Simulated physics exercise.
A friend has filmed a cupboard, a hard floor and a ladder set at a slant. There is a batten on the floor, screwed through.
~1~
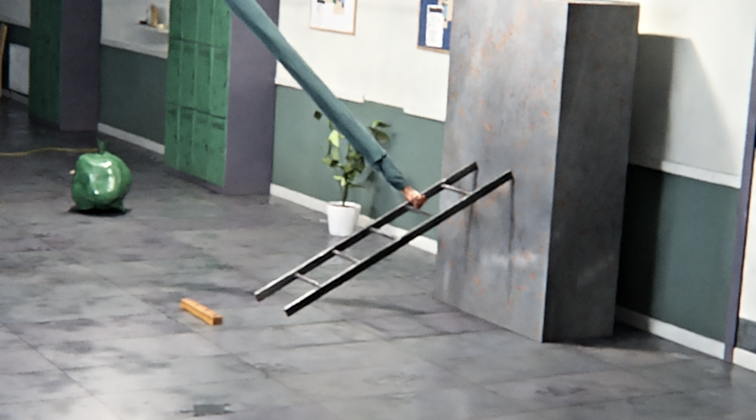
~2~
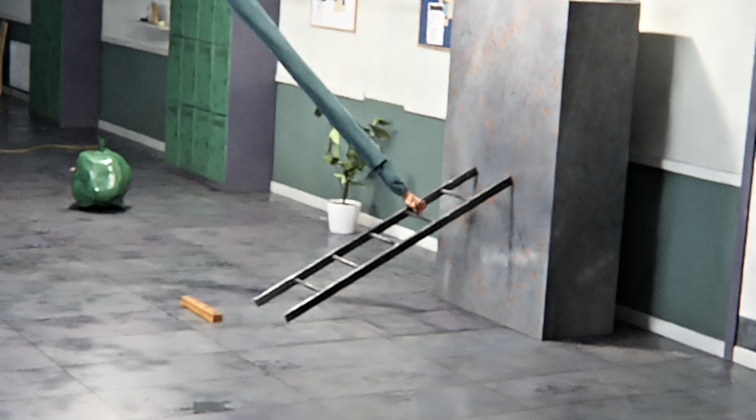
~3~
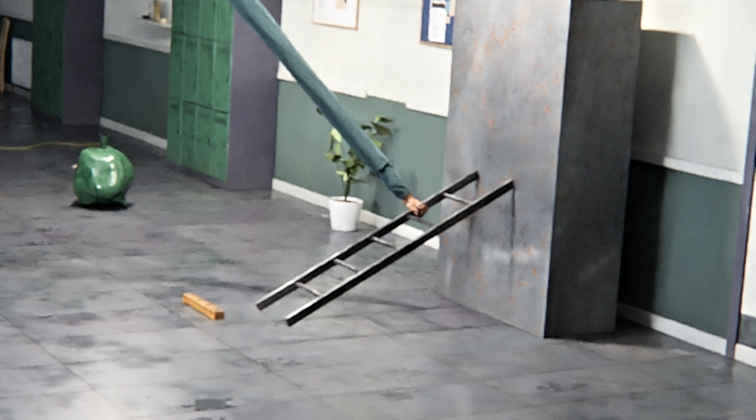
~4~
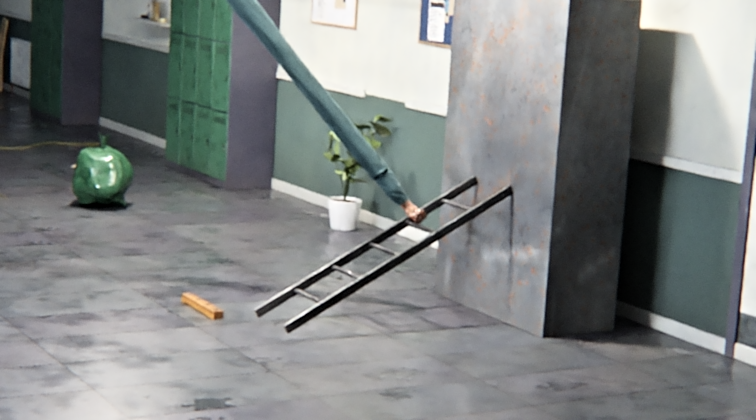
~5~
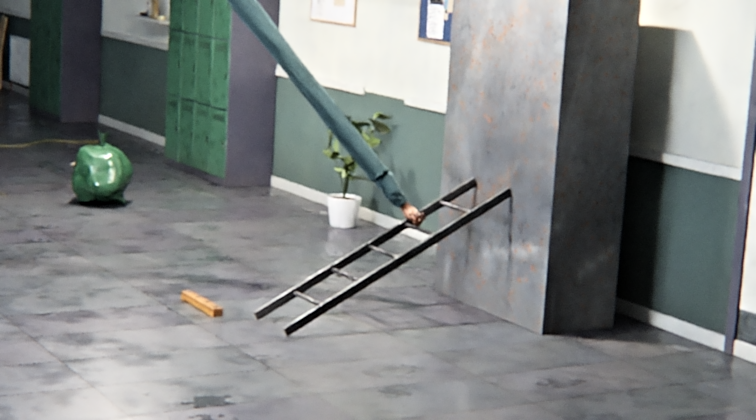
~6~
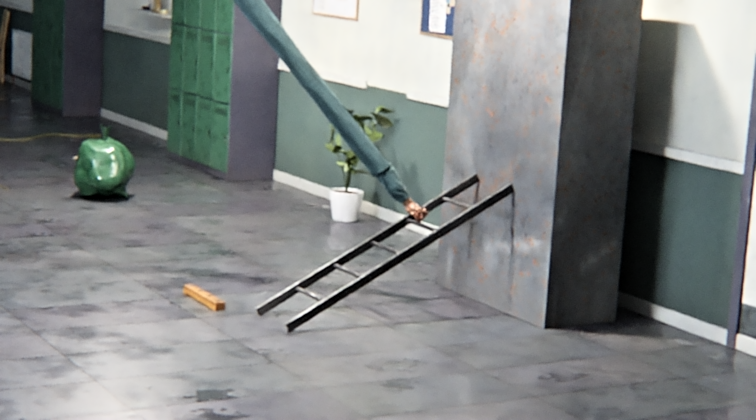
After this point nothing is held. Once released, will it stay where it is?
No.
Then, 0.22 s on from there, black ladder turned 7° from its first pose near (381, 263).
Then, 0.32 s on from there, black ladder turned 16° from its first pose near (374, 286).
Then, 0.40 s on from there, black ladder turned 27° from its first pose near (369, 313).
In the end, the black ladder slips down, near (368, 311).
